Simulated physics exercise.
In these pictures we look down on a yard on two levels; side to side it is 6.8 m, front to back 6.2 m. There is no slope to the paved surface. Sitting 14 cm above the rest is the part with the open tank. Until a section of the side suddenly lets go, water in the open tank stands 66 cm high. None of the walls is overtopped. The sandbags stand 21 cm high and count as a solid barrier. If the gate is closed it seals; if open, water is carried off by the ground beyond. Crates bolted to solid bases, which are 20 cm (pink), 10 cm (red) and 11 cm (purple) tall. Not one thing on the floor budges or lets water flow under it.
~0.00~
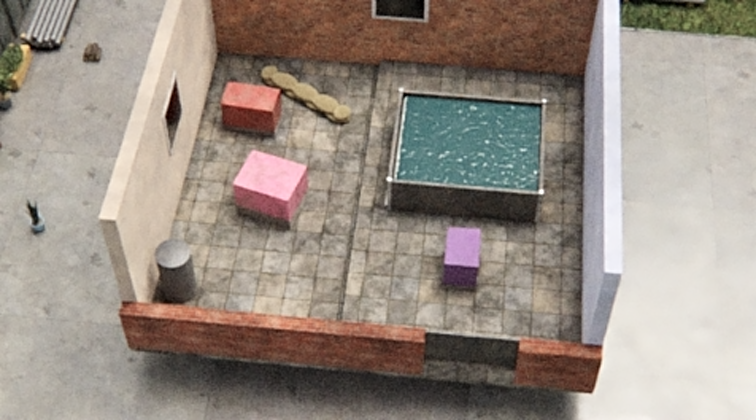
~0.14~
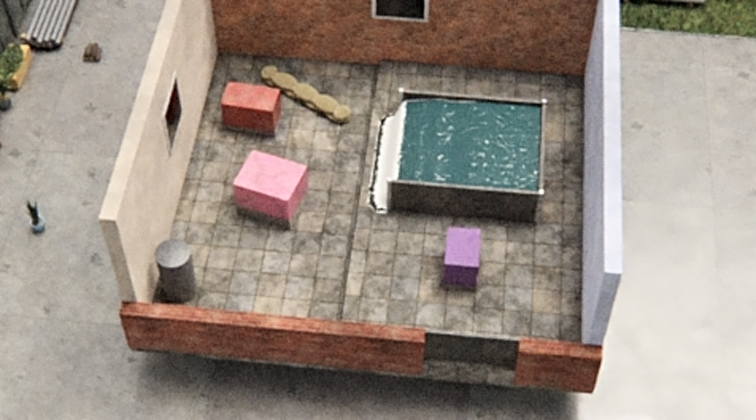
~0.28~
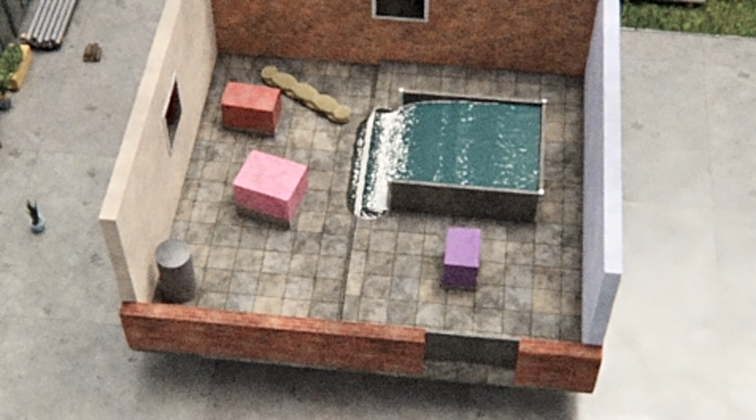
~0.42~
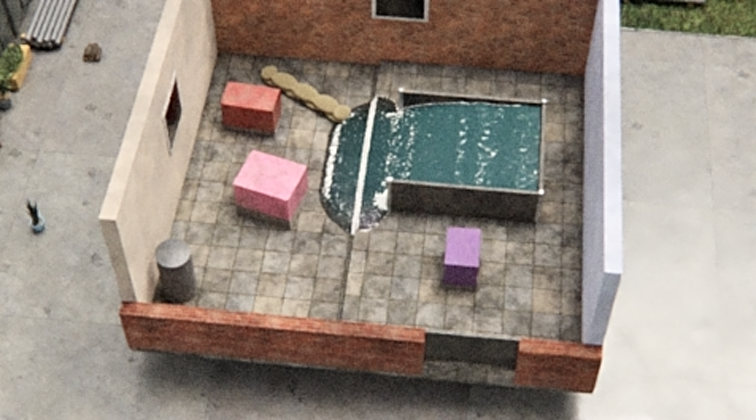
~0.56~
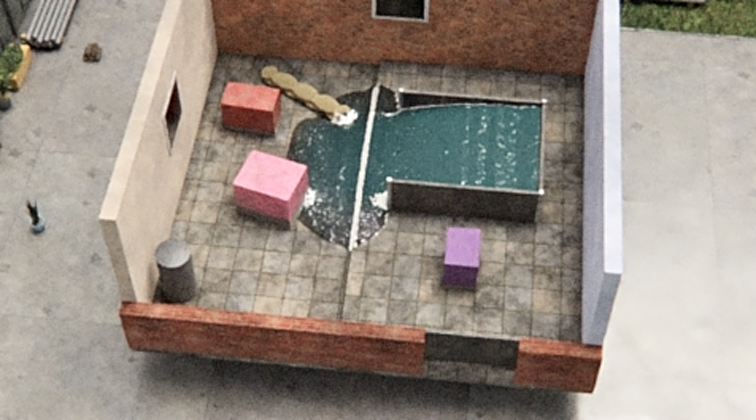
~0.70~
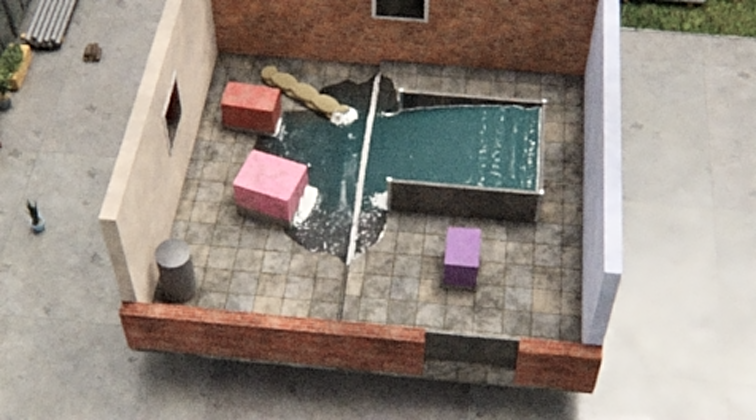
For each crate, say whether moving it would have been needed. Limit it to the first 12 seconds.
Crate by crate: Pink crate - needed, red crate - needed, purple crate - not needed.
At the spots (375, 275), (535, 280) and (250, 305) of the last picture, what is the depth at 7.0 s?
Spot one 2 cm, spot two 0 cm, spot three 13 cm.
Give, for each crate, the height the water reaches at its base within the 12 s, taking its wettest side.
Measured in centimetres, that comes to pink 29, red 33 and purple 5.
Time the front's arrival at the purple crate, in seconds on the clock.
Arrival: Purple 5.5 s.
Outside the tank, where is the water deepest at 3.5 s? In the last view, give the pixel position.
Near (209, 87).
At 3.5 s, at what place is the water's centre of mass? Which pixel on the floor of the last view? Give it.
Centre: Roughly (303, 170) px.
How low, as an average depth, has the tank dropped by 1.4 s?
Some 38 cm.
After 1.4 s water covers 30 % of the floor and is deepest (40 cm) near (194, 147); pink plinth reached, red plinth reached, purple plinth not reached.
After 2.2 s water covers 50 % of the floor and is deepest (46 cm) near (206, 140); pink plinth reached, red plinth reached, purple plinth not reached.
After 3.5 s water covers 50 % of the floor and is deepest (38 cm) near (209, 87); pink plinth reached, red plinth reached, purple plinth not reached.
After 7.0 s water covers 85 % of the floor and is deepest (22 cm) near (172, 228); pink plinth reached, red plinth reached, purple plinth reached.
After 12.0 s water covers 90 % of the floor and is deepest (19 cm) near (372, 65); highest at the pink plinth 29 cm, highest at the red plinth 33 cm, highest at the purple plinth 5 cm.
